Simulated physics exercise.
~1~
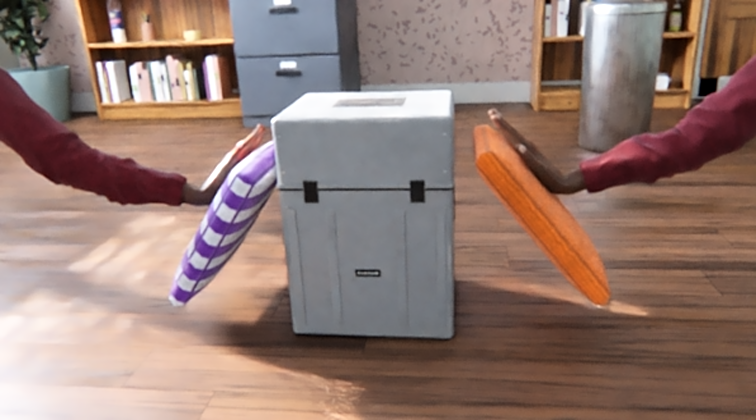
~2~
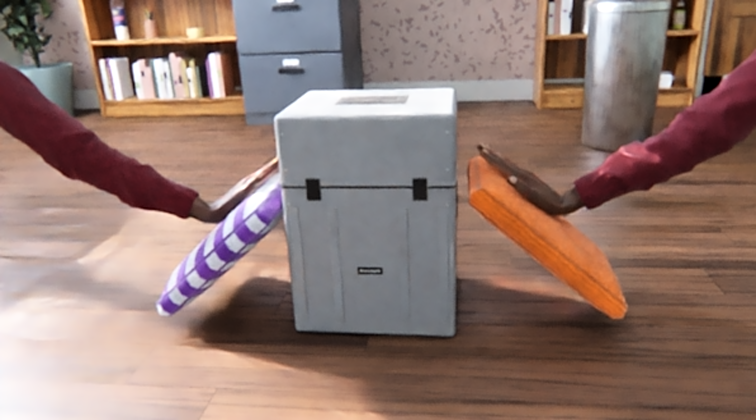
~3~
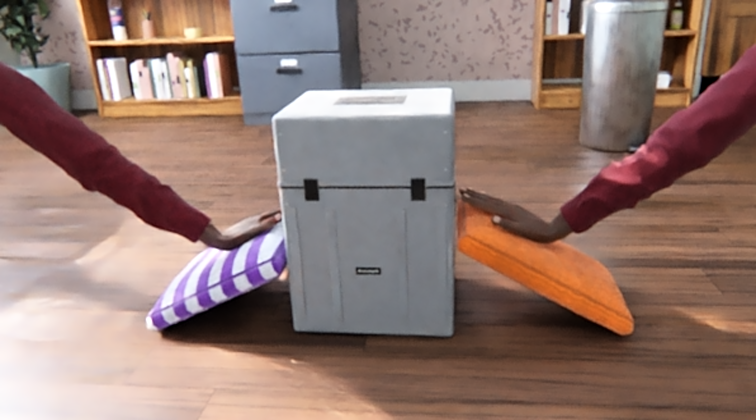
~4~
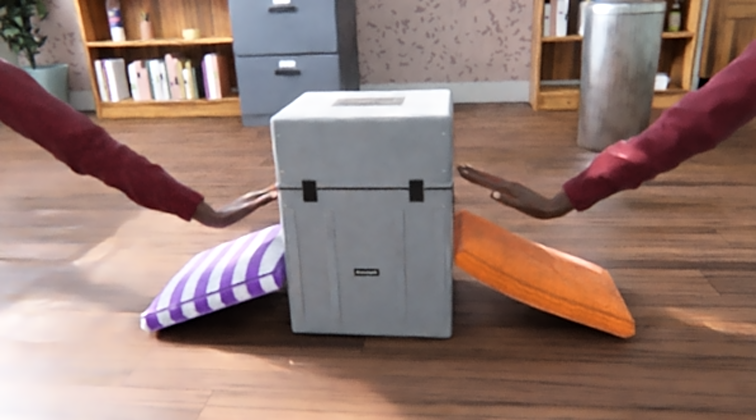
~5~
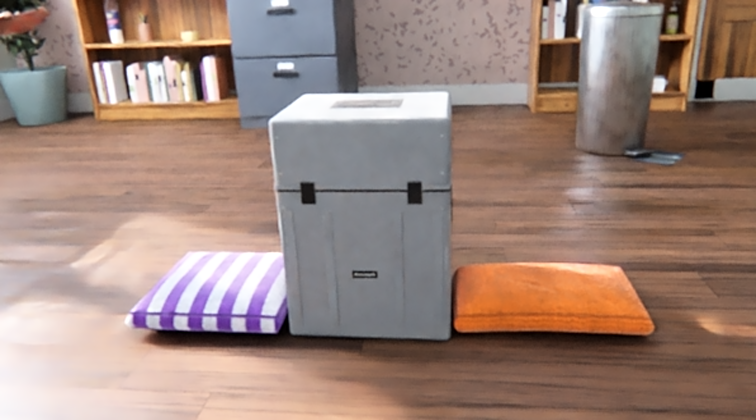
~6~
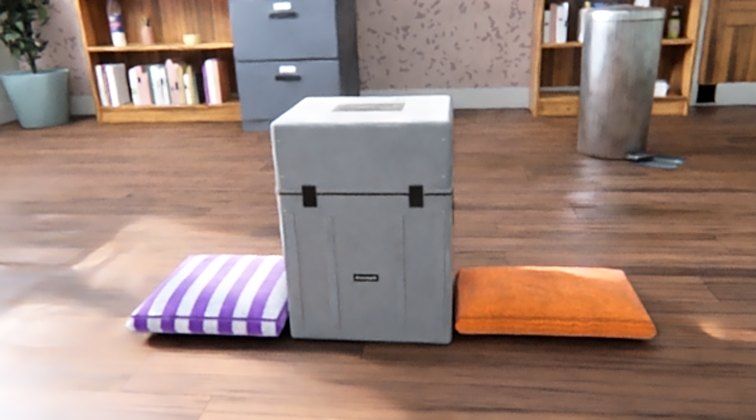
A purple-and-white striped cushion and an orange pillow were lowered by two hands against the left and right sides of a grey chest, and once the hands let go and drew back, both slid down and ended up flat on the floor.
